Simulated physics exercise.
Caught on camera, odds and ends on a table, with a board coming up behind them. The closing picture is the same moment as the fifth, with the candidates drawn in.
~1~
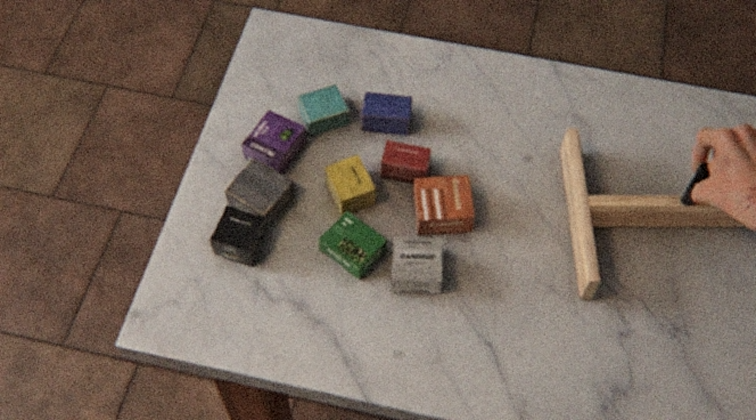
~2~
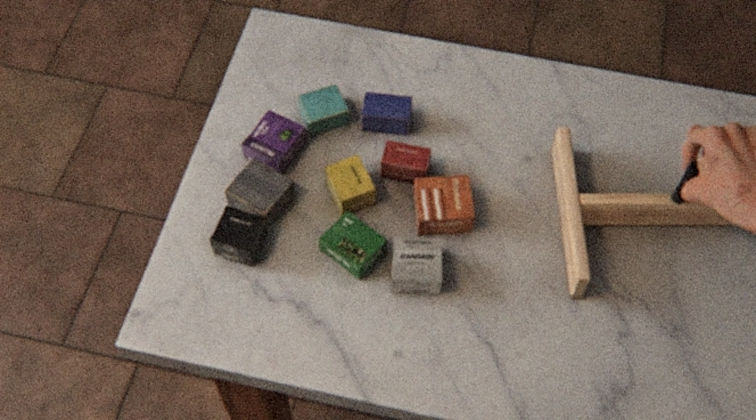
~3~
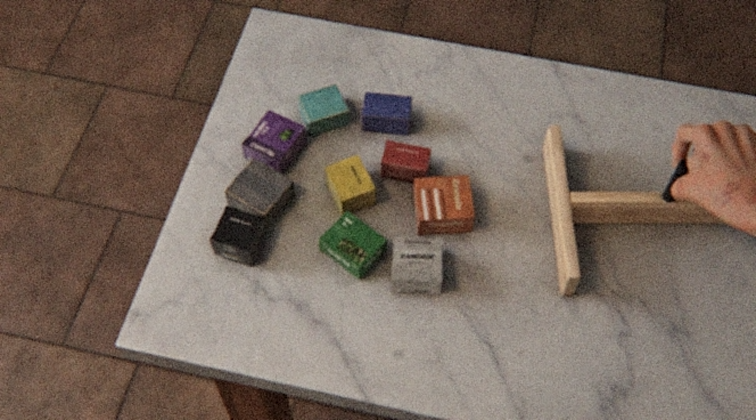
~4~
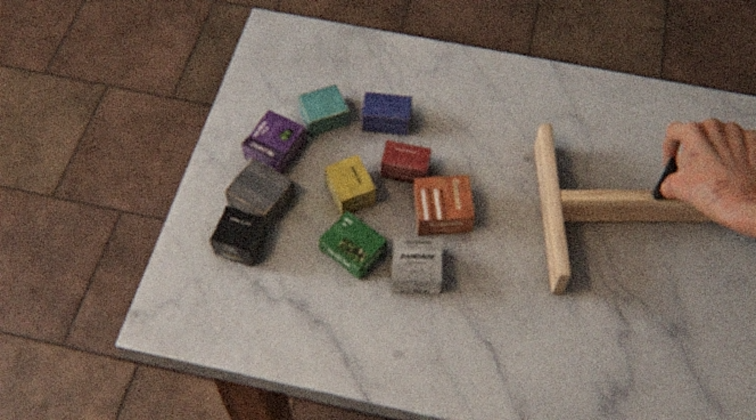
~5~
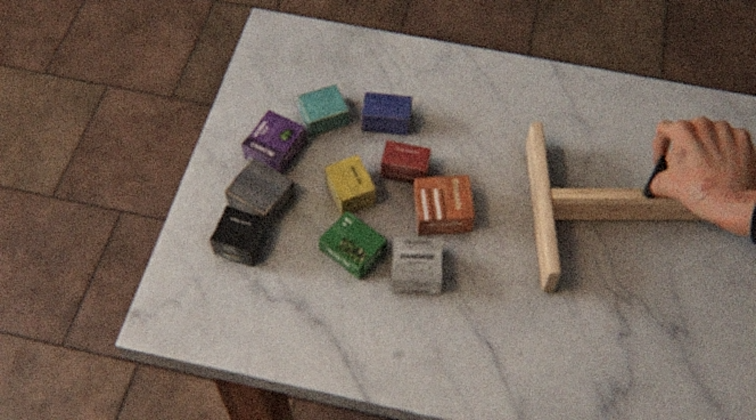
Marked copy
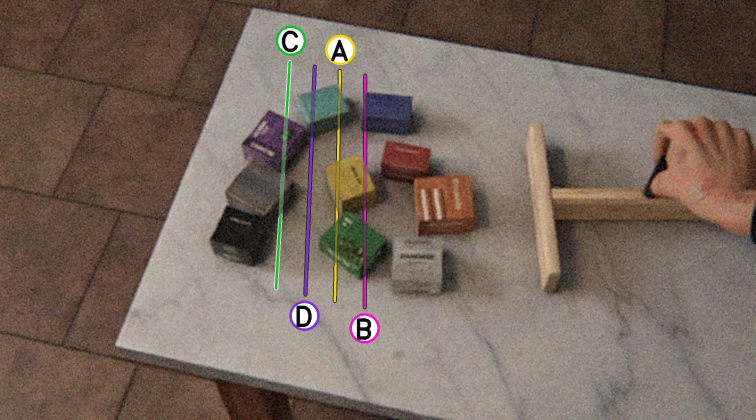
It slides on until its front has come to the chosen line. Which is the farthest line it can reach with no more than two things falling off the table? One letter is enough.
It should halt at C.
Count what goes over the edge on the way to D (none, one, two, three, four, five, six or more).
In all, none.
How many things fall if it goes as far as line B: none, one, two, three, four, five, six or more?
The count is none.
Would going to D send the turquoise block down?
No.
On the marked copy, A at (337, 177); B at (365, 182); C at (283, 166); D at (310, 172).
Following C. Soon after the start, board (450, 175); orange packet (414, 200); black packet (240, 236).
Later, board (356, 157); purple packet (250, 135); grey box (230, 194).
In the end, board (286, 143); purple packet (202, 122); turquoise block (220, 84); none fallen.
As for the rest, A is within the limit but short; B is within the limit but short; D is within the limit but short.
